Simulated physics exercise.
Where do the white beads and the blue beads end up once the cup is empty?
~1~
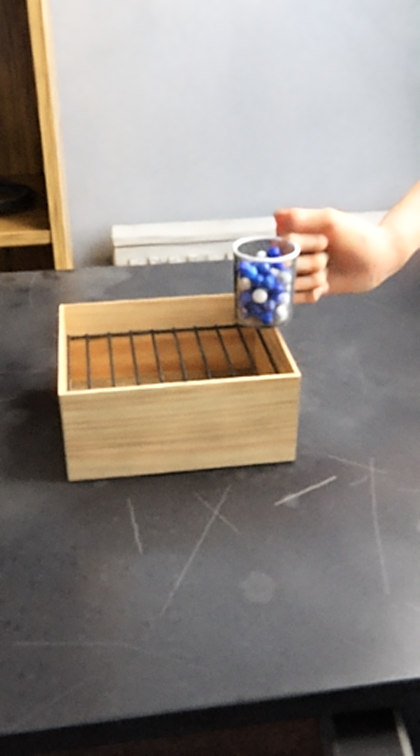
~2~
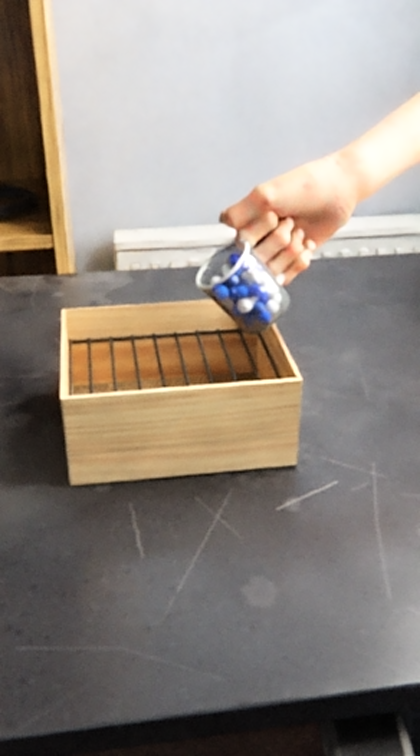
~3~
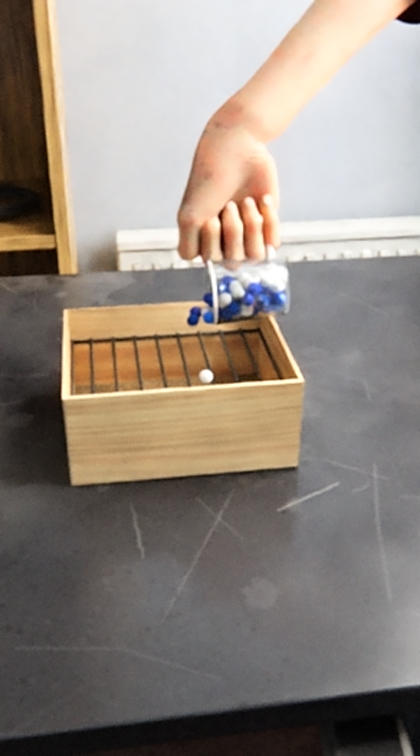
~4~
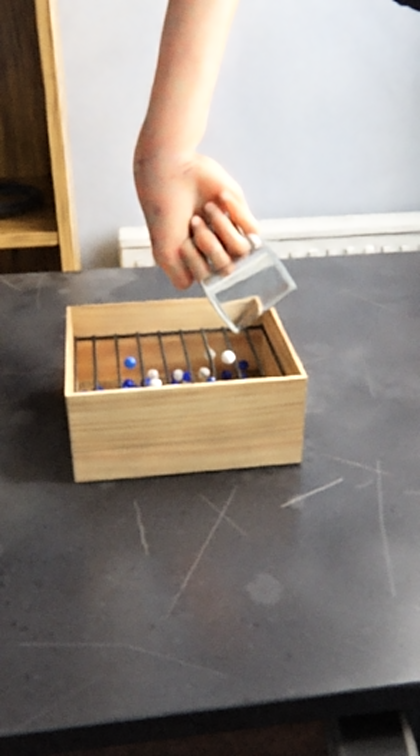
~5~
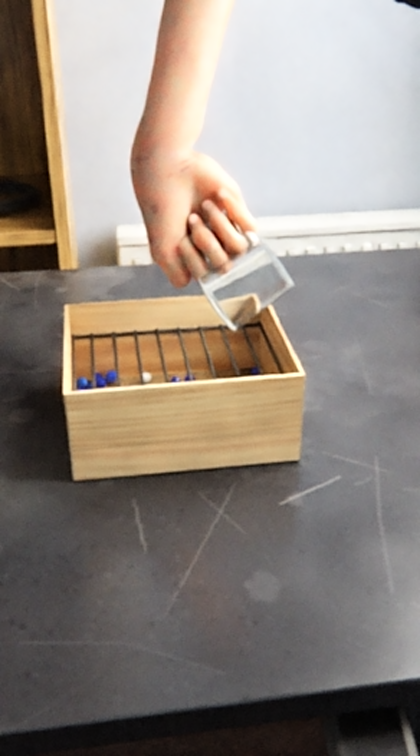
Both the white and the blue beads end up below the wire rack, inside the wooden box. None of either colour is left lying on the wires.
On a table, a hand pours blue and white beads, all dropping through a box's rack.
